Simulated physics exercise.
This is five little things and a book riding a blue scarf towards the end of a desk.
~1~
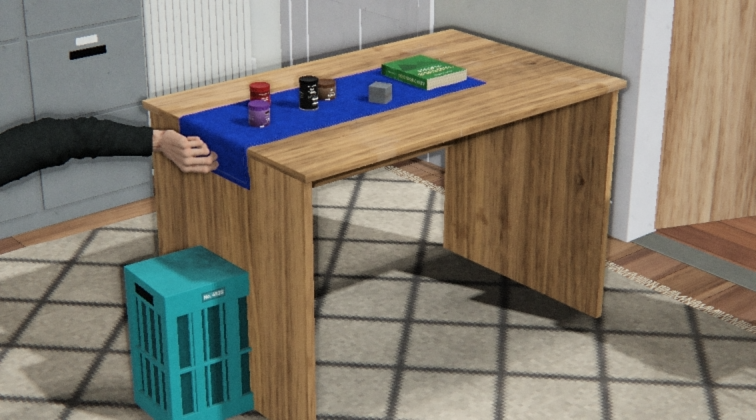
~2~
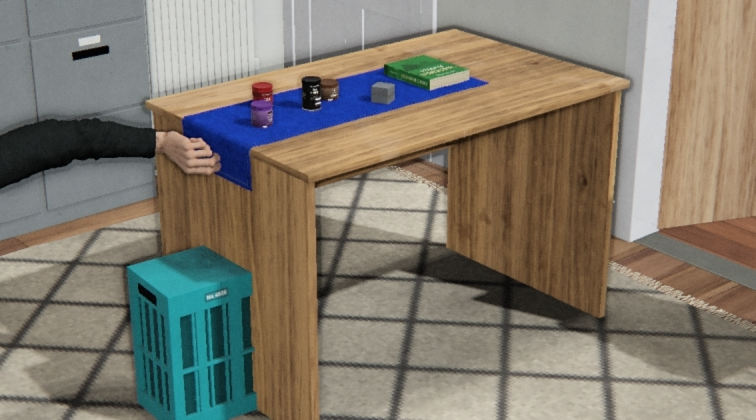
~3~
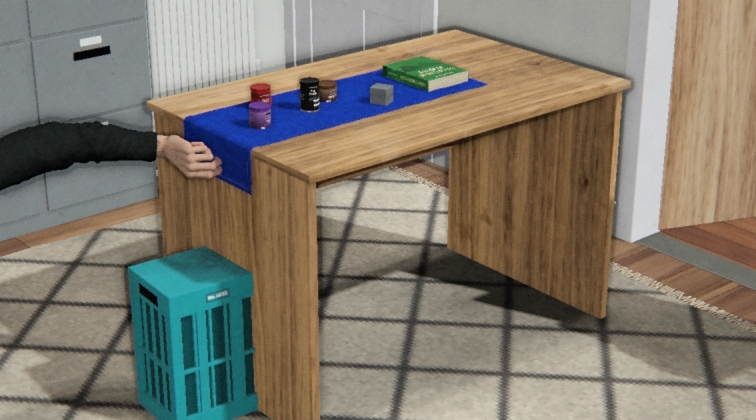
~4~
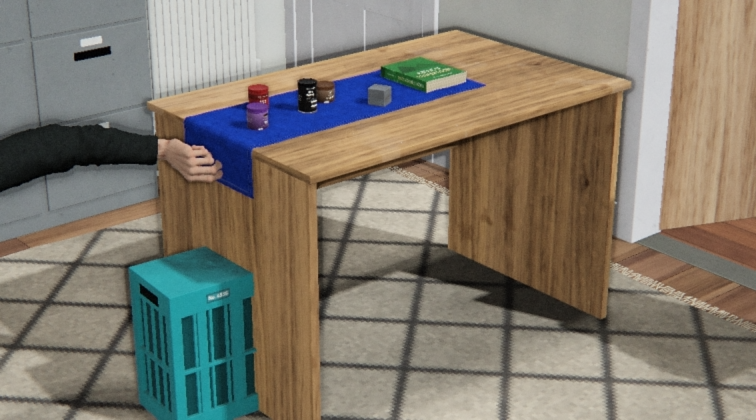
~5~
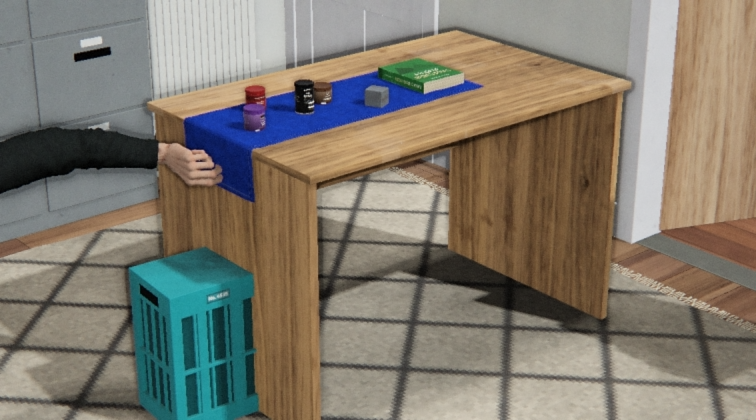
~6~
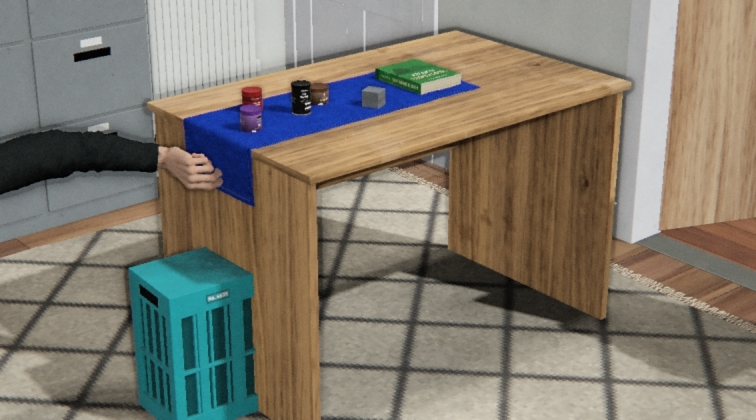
A hand slowly pulling a blue cloth left over a wooden desk's edge, small pots, a grey cube and green book shifting slightly with it.
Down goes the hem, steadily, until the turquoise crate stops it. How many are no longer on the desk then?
Over the edge go two.
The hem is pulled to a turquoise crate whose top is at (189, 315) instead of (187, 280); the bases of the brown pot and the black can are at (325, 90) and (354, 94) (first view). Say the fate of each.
The brown pot keeps its place on top; the black can does not fall.
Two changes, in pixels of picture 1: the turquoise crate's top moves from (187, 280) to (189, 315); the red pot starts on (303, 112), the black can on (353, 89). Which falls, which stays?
The red pot is carried off, the black can holds on.
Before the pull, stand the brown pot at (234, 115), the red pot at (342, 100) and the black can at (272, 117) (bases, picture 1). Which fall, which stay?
The brown pot falls; the red pot holds on; the black can is carried off.
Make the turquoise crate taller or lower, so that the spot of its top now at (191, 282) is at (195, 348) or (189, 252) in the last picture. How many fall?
Then 4 and 1.
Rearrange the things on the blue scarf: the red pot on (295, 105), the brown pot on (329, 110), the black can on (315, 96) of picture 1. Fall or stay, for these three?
The red pot does not fall; the brown pot remains up; the black can does not fall.
A little later, hem near (219, 226); purple pot gone.
Next, hem on the crate; purple pot and red pot gone.
When it is over, hem on the crate; purple pot and red pot gone. The desk loses two.
